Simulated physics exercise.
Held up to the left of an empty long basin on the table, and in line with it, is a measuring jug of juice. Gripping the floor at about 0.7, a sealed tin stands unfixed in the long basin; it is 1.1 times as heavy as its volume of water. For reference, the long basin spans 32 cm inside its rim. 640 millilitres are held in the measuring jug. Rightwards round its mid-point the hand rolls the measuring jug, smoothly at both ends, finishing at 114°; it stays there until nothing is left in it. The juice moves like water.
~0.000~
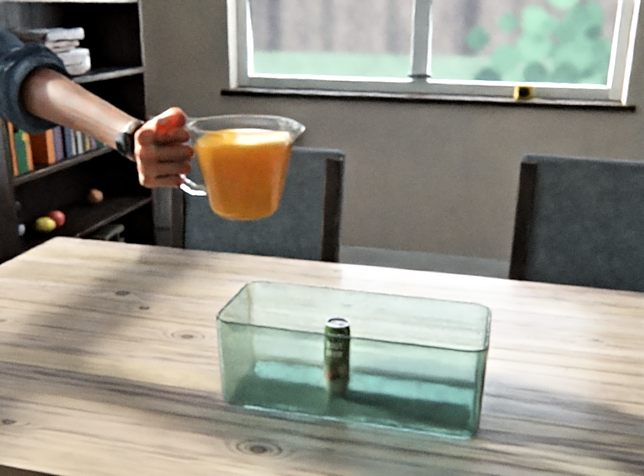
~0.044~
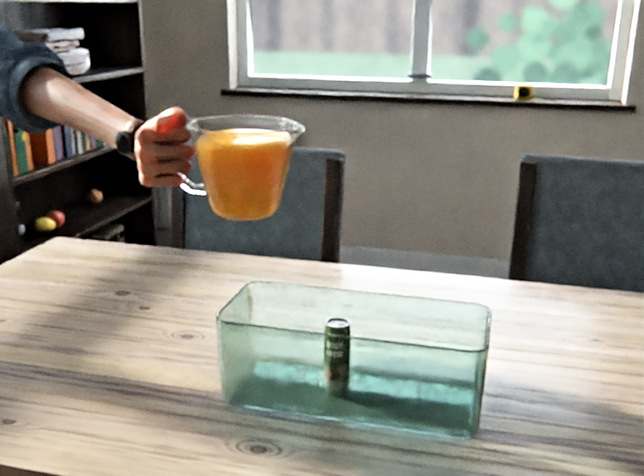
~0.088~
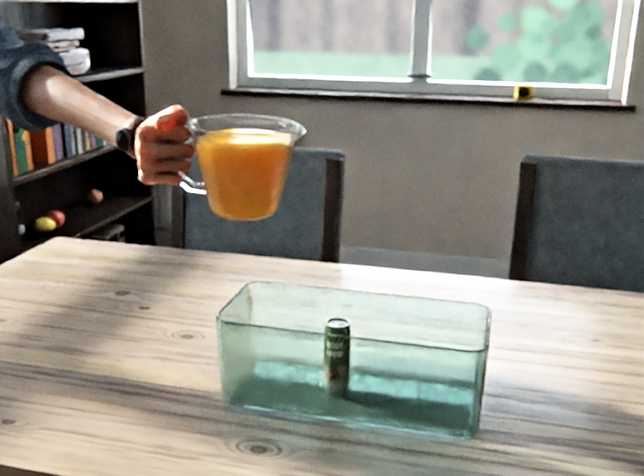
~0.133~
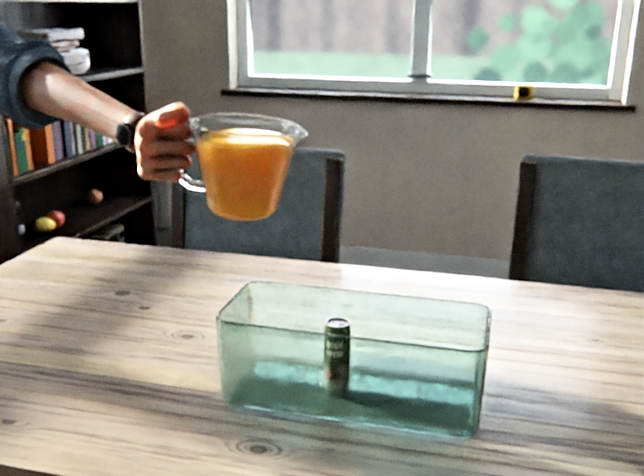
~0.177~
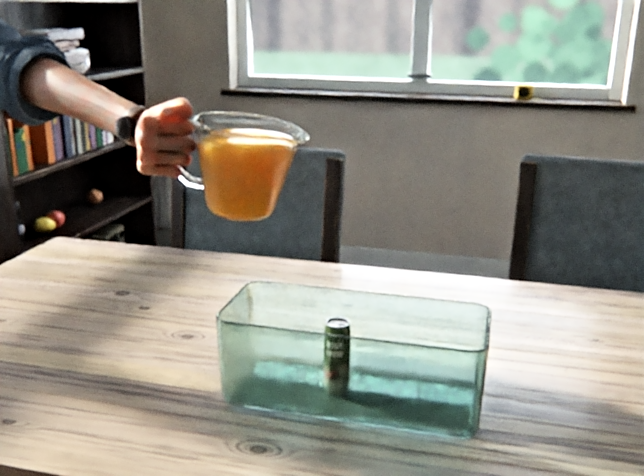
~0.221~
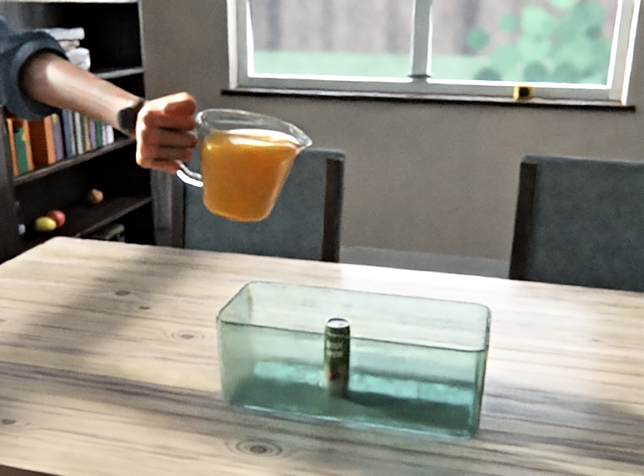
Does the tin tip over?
No, it stays on its base.
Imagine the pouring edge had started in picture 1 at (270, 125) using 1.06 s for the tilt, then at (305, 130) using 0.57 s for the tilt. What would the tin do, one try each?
The tin overturns the first time and overturns the second time.
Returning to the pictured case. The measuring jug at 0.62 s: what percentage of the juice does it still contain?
Roughly 60 per cent.
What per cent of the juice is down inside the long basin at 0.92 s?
Close to 82 in a hundred.
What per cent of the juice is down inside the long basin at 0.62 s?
About 10 per cent.
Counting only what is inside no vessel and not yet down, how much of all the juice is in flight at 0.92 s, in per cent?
Airborne share: Near 14 %.
By 0.62 s the tilt is 73° and 61 per cent is still to pour; the tin stands where it began.
By 0.92 s the tilt is 109° and 5 per cent is still to pour; the tin stands where it began.
By 1.23 s the tilt is 114° and 0 per cent is still to pour; the tin stands where it began.
By 1.56 s the tilt is 114° and 0 per cent is still to pour; the tin stands where it began.
At rest the tin stands where it began.
